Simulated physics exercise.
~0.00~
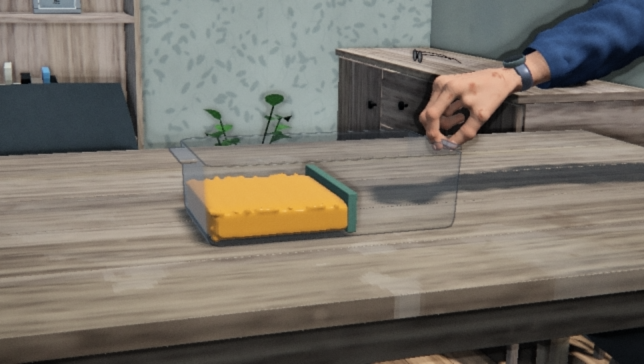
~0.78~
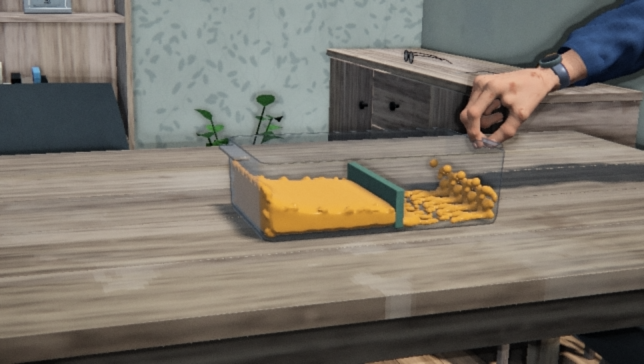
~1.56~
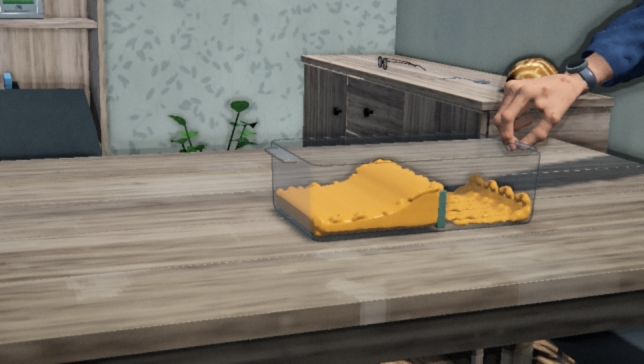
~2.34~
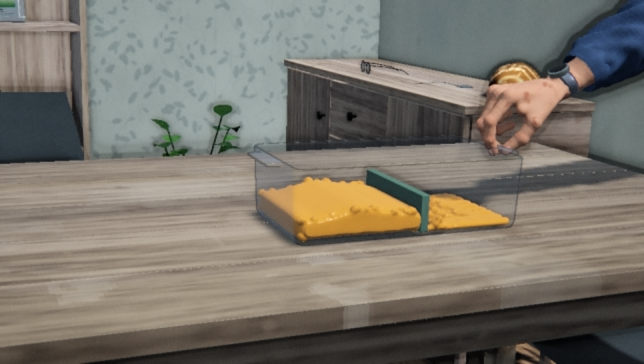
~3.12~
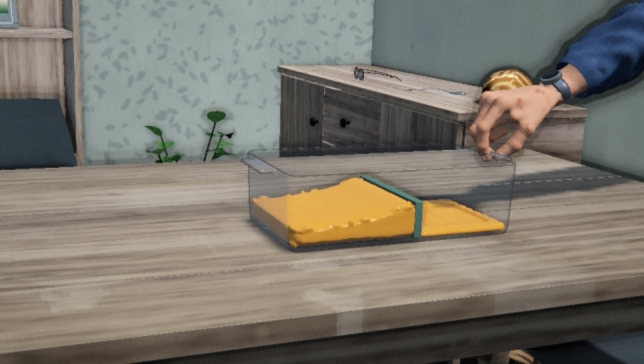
A hand pulls a divided glass box rightwards, and orange juice spills over into its right side.
